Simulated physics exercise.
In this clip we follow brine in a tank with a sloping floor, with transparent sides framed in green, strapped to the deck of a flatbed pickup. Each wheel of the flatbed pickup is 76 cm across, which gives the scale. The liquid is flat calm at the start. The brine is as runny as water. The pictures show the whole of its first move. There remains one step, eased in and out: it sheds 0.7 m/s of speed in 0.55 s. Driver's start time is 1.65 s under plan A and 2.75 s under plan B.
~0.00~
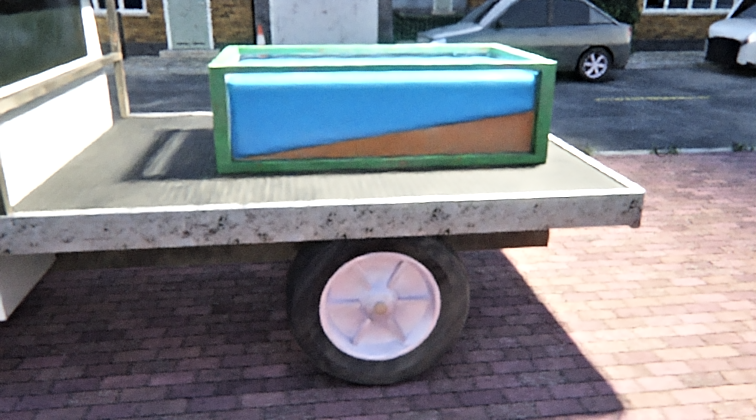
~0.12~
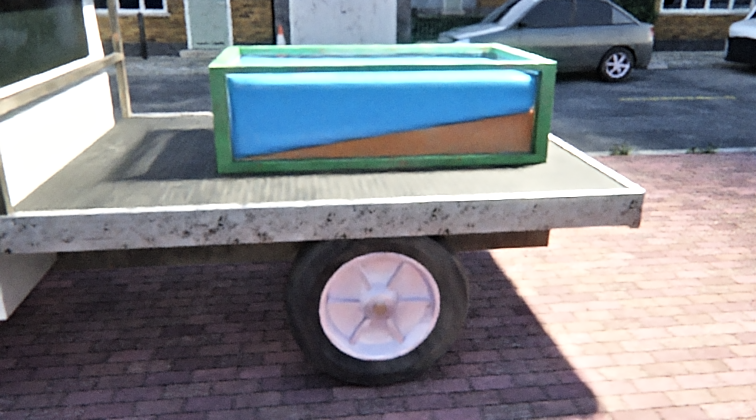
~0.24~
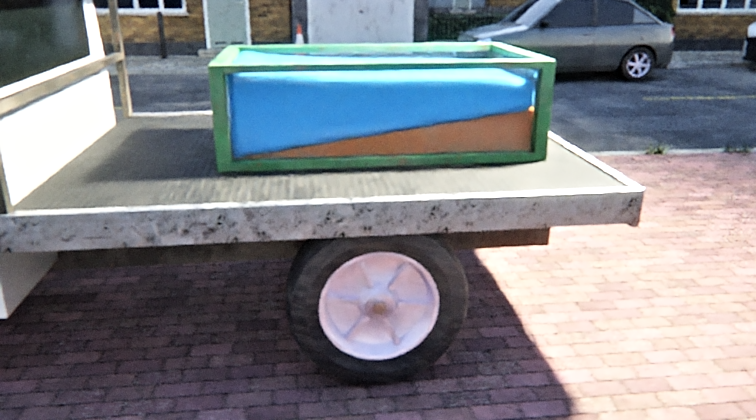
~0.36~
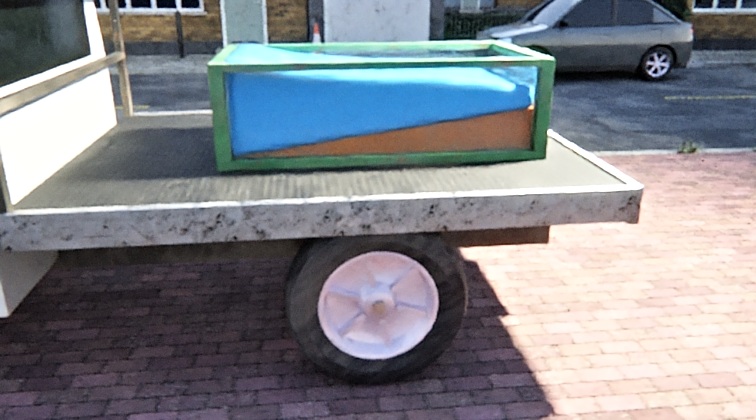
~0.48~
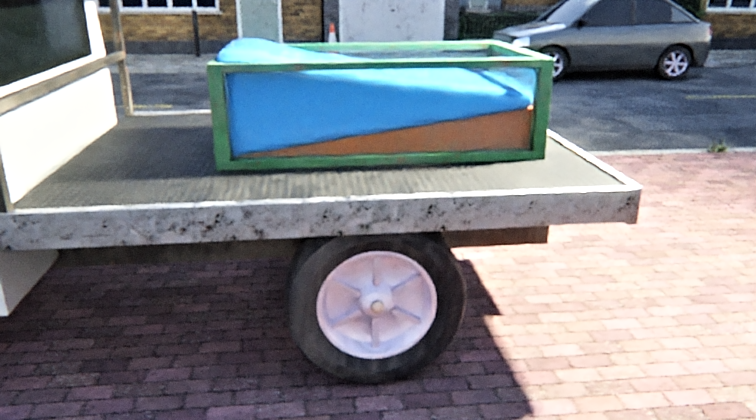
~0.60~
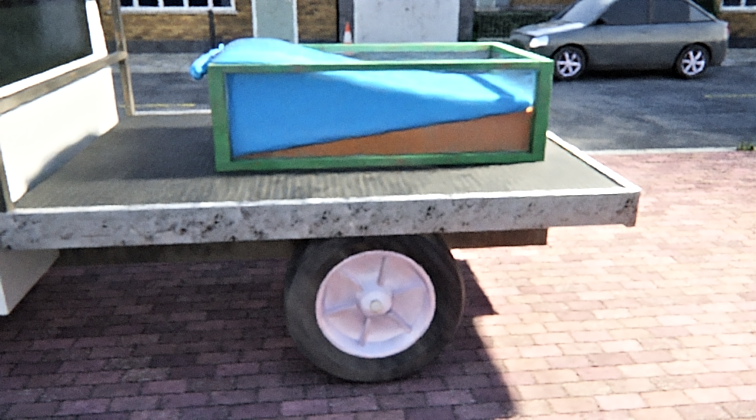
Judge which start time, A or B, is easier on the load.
B.
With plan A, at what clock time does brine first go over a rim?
Around 0.8 s.
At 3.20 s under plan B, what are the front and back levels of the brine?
About 40 cm in front; about 24 cm behind.
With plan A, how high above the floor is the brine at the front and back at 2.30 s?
At the front 54 cm, at the back 24 cm.
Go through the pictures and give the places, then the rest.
In the first frame, the brine reaches (249, 76) at the front end; it reaches (512, 73) at the back end; no slope yet; the front is on the left, levels are read along the near wall; a wheel hub at (382, 313).
In the second frame, the brine reaches (249, 76) at the front end; it reaches (512, 73) at the back end; no slope yet.
In the third frame, the brine reaches (511, 78) at the back end; it is heaped 3° towards the front.
In the fourth frame, the brine reaches (246, 57) at the front end; it reaches (510, 83) at the back end; it is heaped 6° towards the front.
In the fifth frame, the brine reaches (245, 50) at the front end; it reaches (509, 89) at the back end; it is heaped 9° towards the front.
In the sixth frame, the brine reaches (246, 51) at the front end; it reaches (508, 93) at the back end; it is heaped 10° towards the front; a wheel hub at (377, 311).
For plan A, 2.30 s in, it stands 24 cm high behind and 53 cm in front; 6 per cent has gone over the back and the front.
For plan A, 5.18 s in, 16 per cent has gone over the front and the back, 43 of 263 litres.
For plan B, 3.20 s in, it stands 25 cm high behind and 41 cm in front; 7 per cent has gone over the front and the back.
For plan B, 6.28 s in, 8 per cent has gone over the front and the back, 22 of 263 litres.
